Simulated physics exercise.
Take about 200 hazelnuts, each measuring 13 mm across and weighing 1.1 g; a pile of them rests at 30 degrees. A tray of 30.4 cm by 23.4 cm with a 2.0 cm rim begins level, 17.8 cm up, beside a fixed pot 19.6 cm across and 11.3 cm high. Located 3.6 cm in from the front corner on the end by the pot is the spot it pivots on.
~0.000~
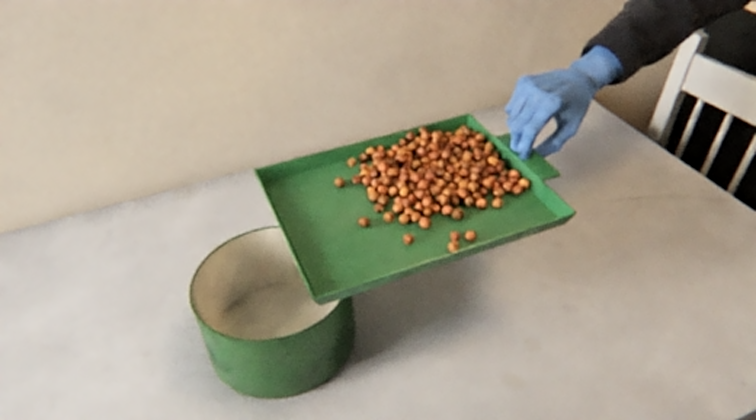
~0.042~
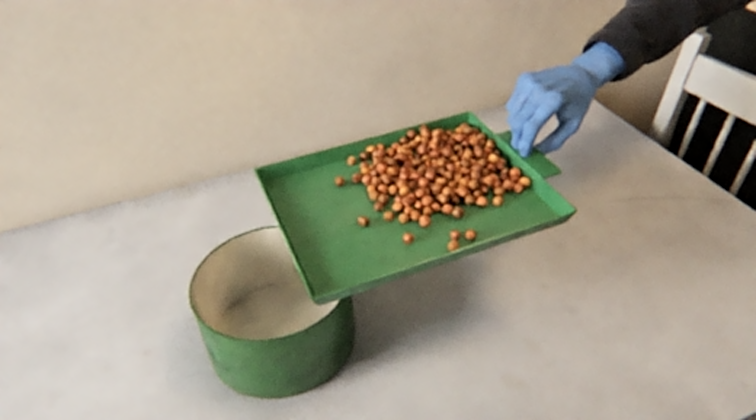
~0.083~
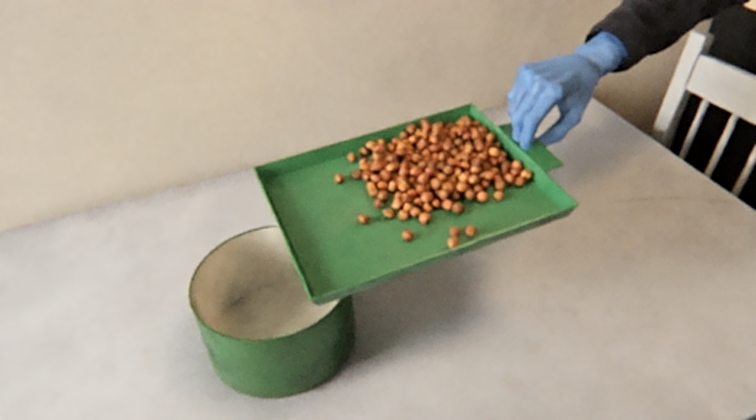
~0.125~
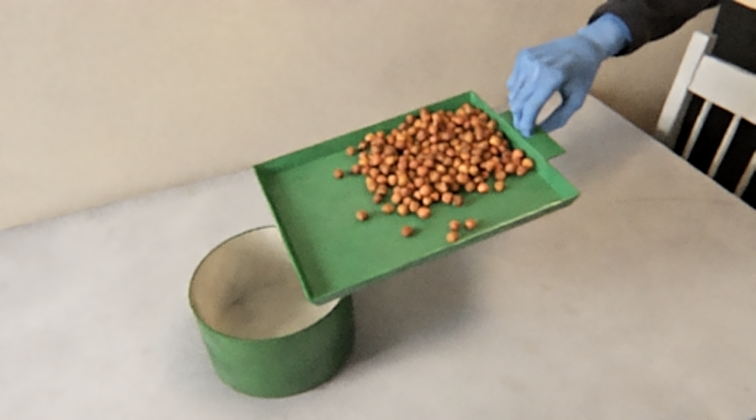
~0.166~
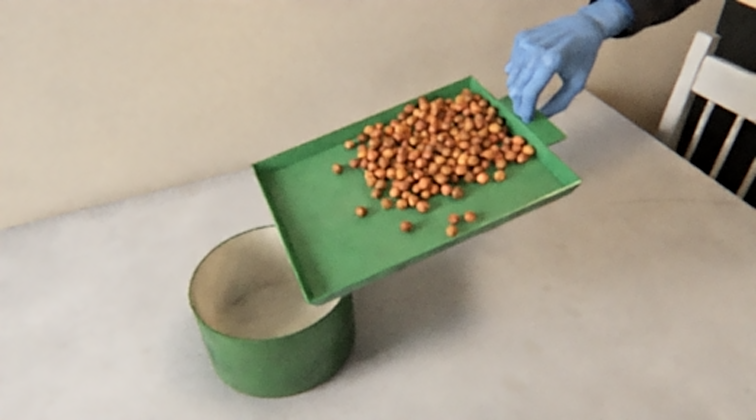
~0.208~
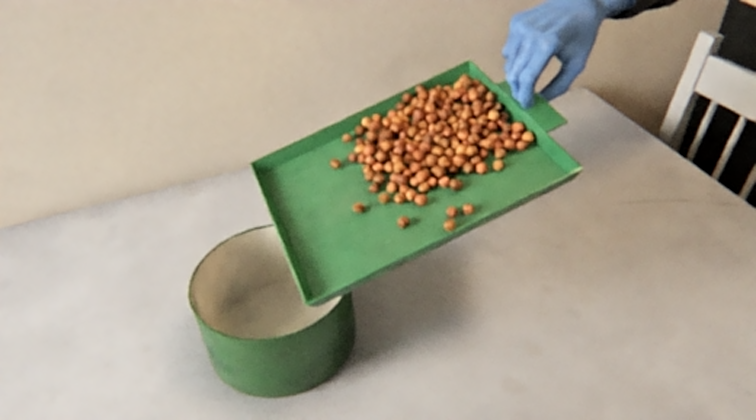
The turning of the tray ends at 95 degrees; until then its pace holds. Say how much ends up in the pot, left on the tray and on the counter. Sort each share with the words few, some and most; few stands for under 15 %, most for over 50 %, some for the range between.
The shares come out as follows. Pot: Some. Left on the tray: Few. Counter: Most.
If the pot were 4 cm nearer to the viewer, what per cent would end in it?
Then roughly 60 percent would land in it.
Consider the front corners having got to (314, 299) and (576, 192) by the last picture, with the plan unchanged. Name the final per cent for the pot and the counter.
Pot 0; counter 100.
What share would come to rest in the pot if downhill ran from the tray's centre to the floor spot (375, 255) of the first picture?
Something like 0 per cent of the pieces.
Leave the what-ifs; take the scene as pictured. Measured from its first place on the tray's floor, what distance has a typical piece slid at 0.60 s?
It has moved some 14 cm from its start.
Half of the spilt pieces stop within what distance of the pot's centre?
About 24 cm from the centre.
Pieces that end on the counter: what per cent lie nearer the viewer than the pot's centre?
About 90 per cent.
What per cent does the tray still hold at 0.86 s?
Close to 25 in a hundred.
Then, at 0.60 s, tilt 53 degrees; the tray holds 100 %, the pot 0 %.
After 0.86 s, tilt 79 degrees; the tray holds 25 %, the pot 20 %.
Then, at 1.23 s, tilt 95 degrees; the tray holds 0 %, the pot 35 %.
At rest (2.1 s), pot 35 %, tray 0 %, counter 65 %.
